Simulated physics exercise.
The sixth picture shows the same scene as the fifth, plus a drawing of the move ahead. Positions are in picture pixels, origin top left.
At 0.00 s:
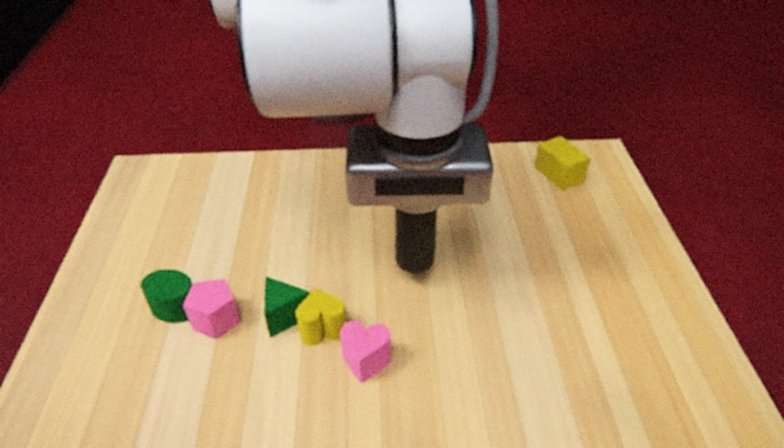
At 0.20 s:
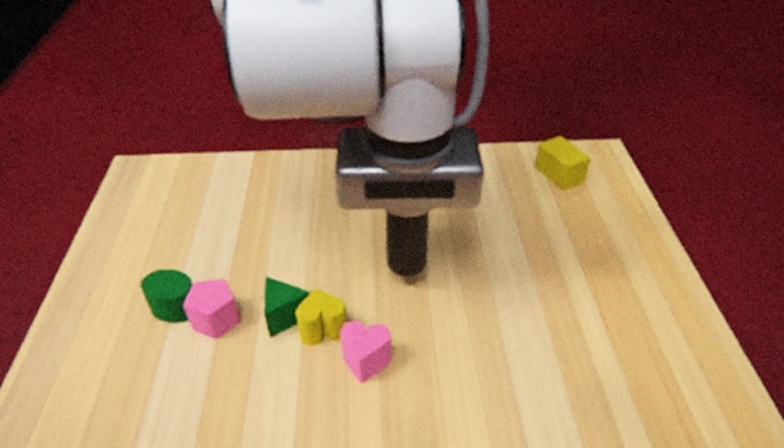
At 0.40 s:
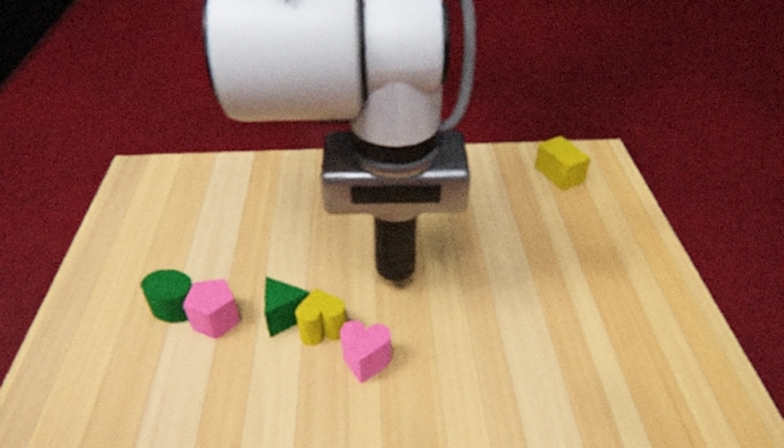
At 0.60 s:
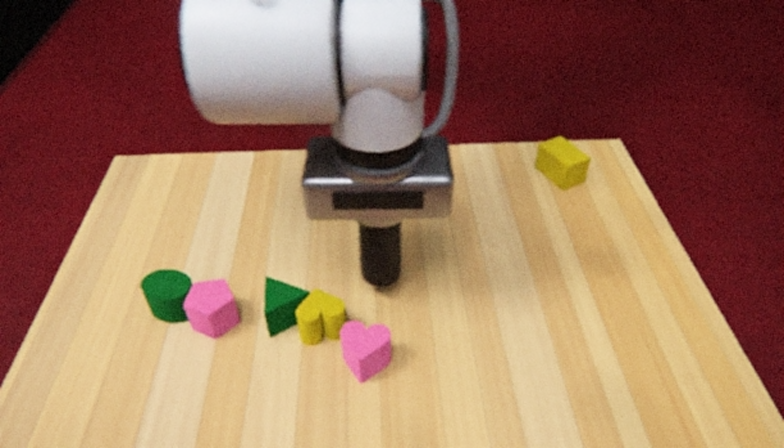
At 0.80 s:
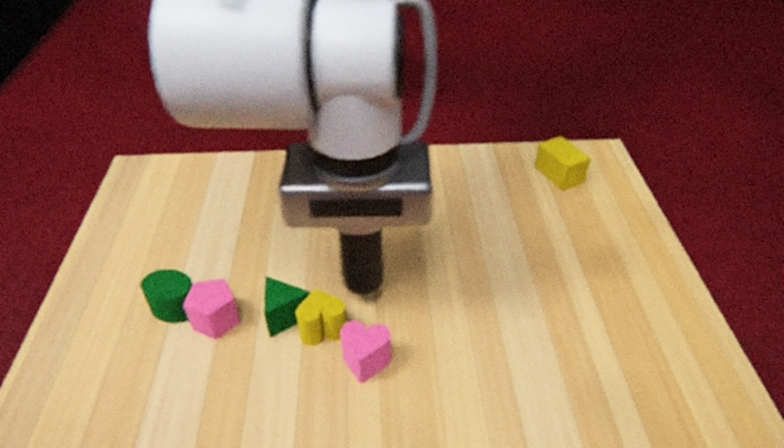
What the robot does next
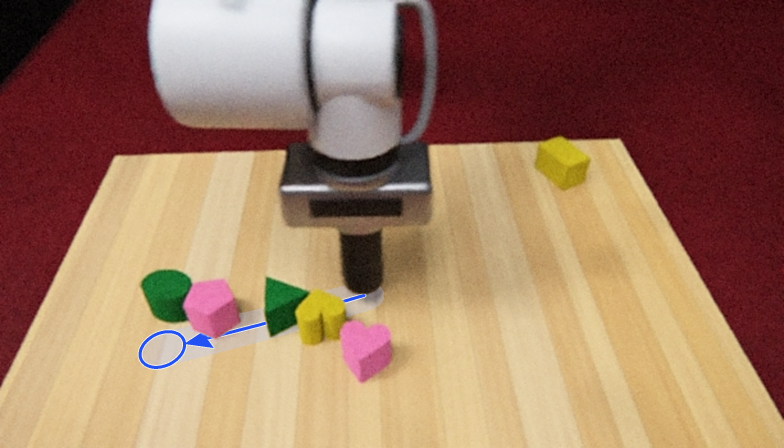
On a light wooden table against a red backdrop, a white robot arm with a dark rod moves left and slightly toward the viewer, nearing a row of green, pink and yellow blocks that stay still, as does another yellow block.
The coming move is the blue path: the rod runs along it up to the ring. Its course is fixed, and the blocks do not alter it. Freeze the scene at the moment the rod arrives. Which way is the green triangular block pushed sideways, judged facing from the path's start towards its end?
Off to the left side.
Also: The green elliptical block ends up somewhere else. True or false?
That is true.
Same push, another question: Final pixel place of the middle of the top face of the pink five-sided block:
Just about (121, 307).
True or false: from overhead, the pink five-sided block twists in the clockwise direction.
The statement is correct.
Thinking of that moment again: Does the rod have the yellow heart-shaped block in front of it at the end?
That would be a no.
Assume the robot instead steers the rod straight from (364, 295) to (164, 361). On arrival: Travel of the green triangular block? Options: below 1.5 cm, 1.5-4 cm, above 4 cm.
The answer is over 4 cm.
The line goes in a line from (364, 295) to (162, 349).
The first path, step by step. One third of the way, rod at (298, 299); green triangular block at (258, 298), turned 35° clockwise; yellow heart-shaped block at (300, 320), turned 45° anticlockwise.
Two thirds of the way, rod at (229, 316); green elliptical block at (155, 278); pink five-sided block at (174, 306), turned 65° clockwise; green triangular block at (191, 330), turned 40° clockwise; yellow heart-shaped block at (300, 320), turned 50° anticlockwise.
At the end, rod at (156, 334); green elliptical block at (152, 276); pink five-sided block at (121, 307), turned 125° clockwise; green triangular block at (127, 355); yellow heart-shaped block at (300, 320), turned 50° anticlockwise.
